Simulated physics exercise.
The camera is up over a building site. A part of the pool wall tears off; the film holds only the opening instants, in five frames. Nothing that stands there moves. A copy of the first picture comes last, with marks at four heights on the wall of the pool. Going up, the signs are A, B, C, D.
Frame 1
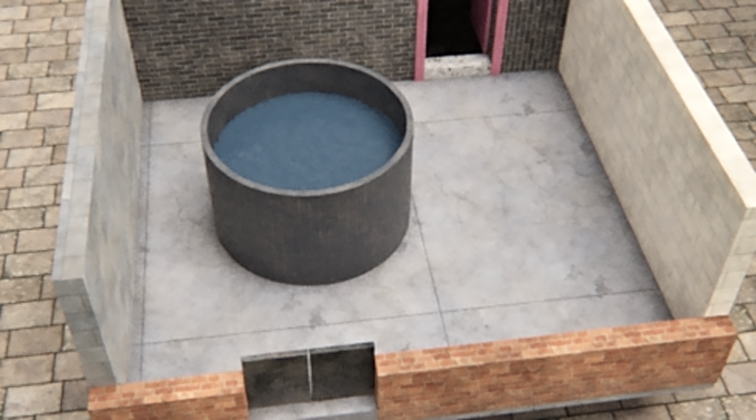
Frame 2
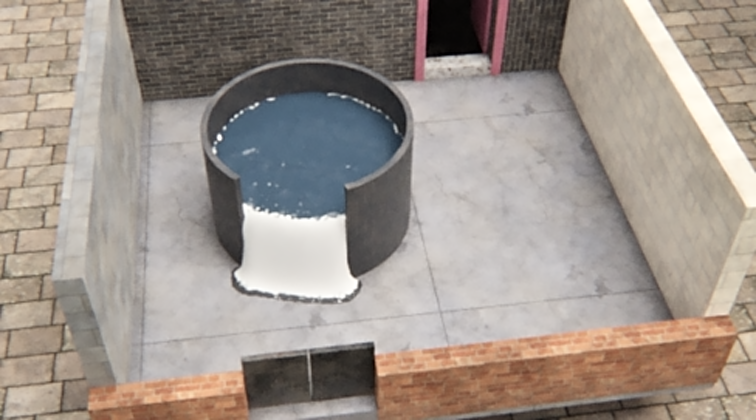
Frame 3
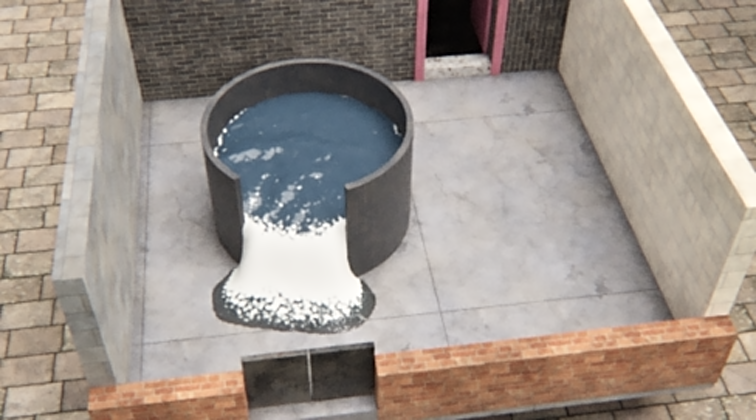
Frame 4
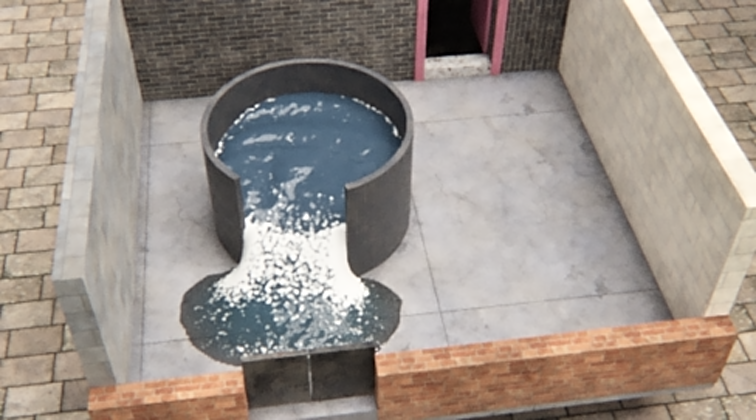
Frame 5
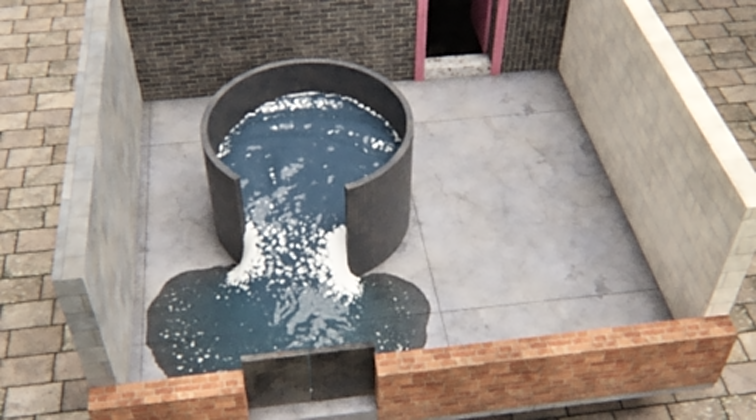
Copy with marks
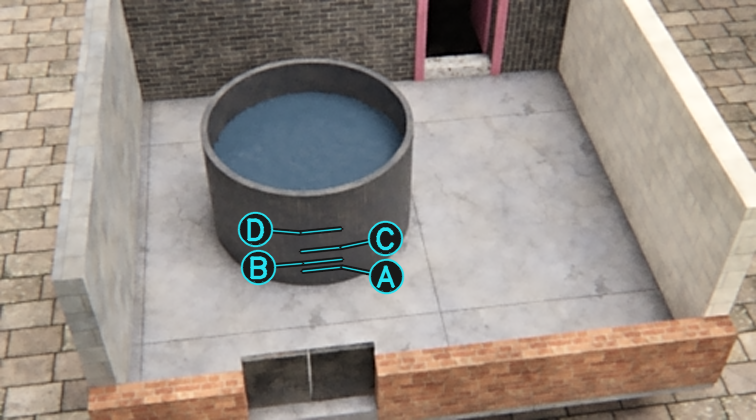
A round grey tank opens at the front and water pours out across the floor.
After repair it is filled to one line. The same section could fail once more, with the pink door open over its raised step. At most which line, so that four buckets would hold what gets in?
D.
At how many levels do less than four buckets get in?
All of them.
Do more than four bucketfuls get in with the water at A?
No, not at all.
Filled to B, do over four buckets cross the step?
No, that is safe.
In cyan, A at (322, 269); B at (322, 261); C at (321, 249); D at (320, 230); from the bottom up A, B, C, D.
If A is chosen, nothing gets over.
If B is chosen, nothing gets over.
If C is chosen, nothing gets over.
If D is chosen, a splash gets over, under a bucket.
